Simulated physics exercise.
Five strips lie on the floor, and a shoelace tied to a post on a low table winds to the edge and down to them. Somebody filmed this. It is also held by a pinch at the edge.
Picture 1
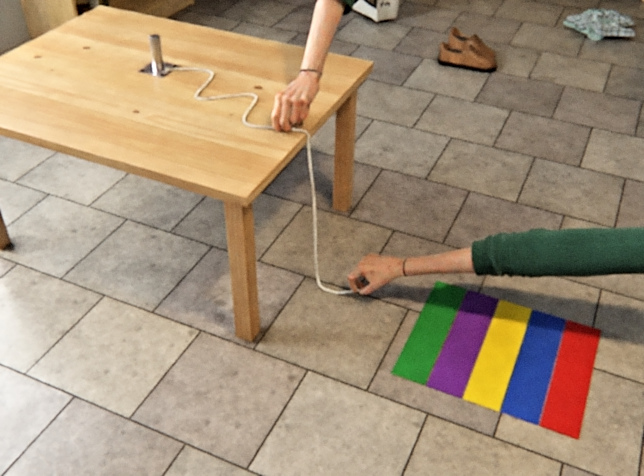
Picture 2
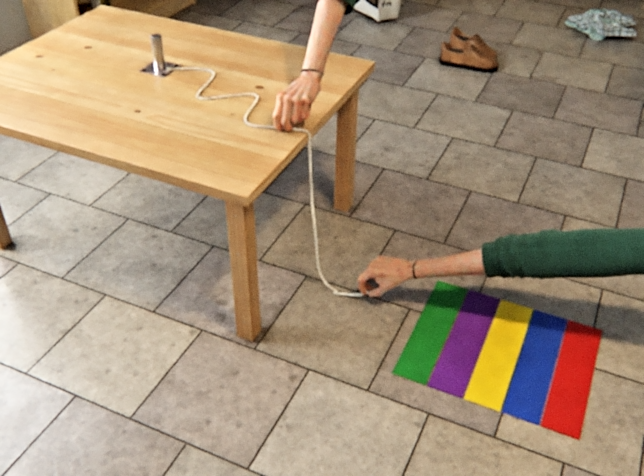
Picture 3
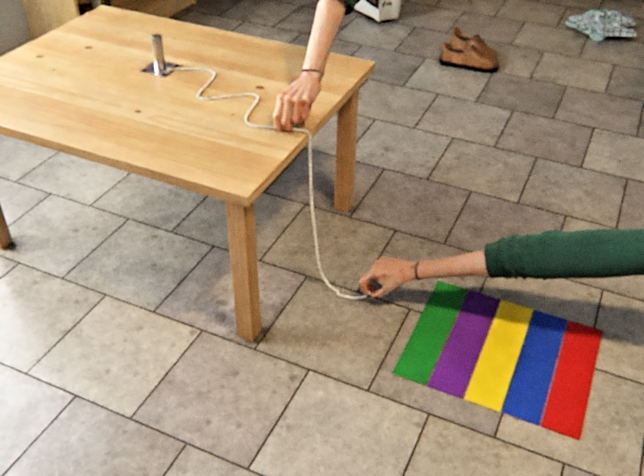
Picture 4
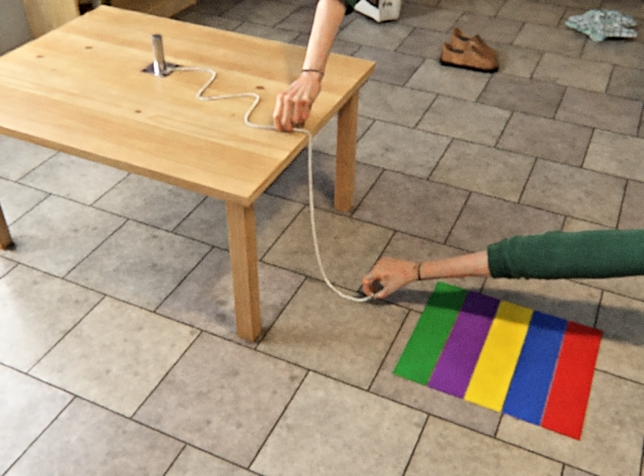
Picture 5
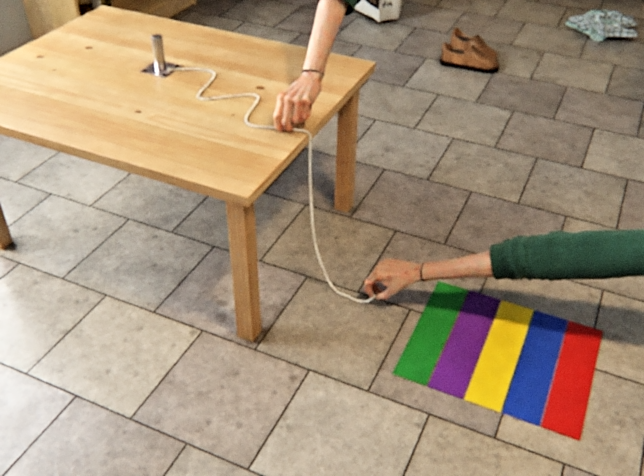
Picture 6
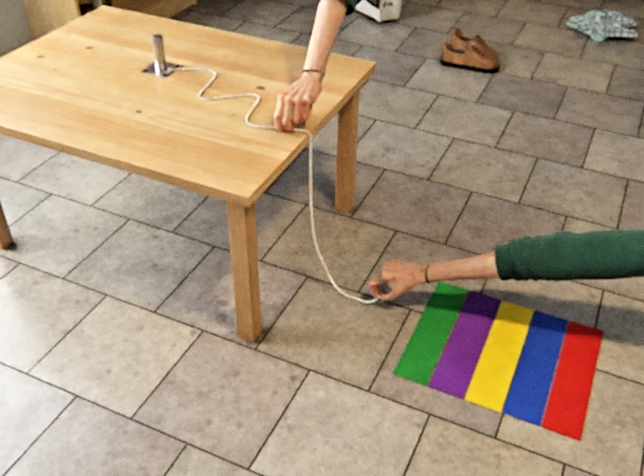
A hand on the floor slowly drew the end of a white cord slightly to the right, toward the green strip, while another hand kept it pinched at the edge of a wooden table.
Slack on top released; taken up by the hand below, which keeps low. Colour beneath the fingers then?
Red.
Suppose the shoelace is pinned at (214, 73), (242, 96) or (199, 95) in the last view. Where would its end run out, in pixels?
Approximately (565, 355), (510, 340) and (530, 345) respectively.
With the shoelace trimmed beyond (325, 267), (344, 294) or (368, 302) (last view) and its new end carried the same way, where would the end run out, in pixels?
Approximate pixels, cut by cut: (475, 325); (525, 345); (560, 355).
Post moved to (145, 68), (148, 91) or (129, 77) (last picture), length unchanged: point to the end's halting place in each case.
You'd get roughly (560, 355), (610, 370) and (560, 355), one for each try.
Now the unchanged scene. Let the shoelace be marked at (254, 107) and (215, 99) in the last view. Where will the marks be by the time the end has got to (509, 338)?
About (313, 128), and the other about (261, 104).
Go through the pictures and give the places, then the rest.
End (359, 290); green (417, 360); purple (451, 372); yellow (488, 385); blue (525, 398); red (564, 411), in the first frame.
End (368, 293); shoelace through (204, 70) (209, 99) (249, 111) (305, 132) (313, 208) (320, 271), in the second frame.
End (370, 294), in the third frame.
End (372, 294); shoelace through (205, 70) (209, 99) (250, 111) (305, 132) (312, 208) (323, 272), in the fourth frame.
End (375, 295), in the fifth frame.
End (380, 297); shoelace through (206, 70) (210, 99) (250, 112) (306, 133) (311, 208) (327, 272), in the sixth frame.
Soon after, end near (509, 338); over yellow.
Then, end near (555, 353); over blue.
At full stretch, end near (582, 362); over red. It gets as far as the red strip.
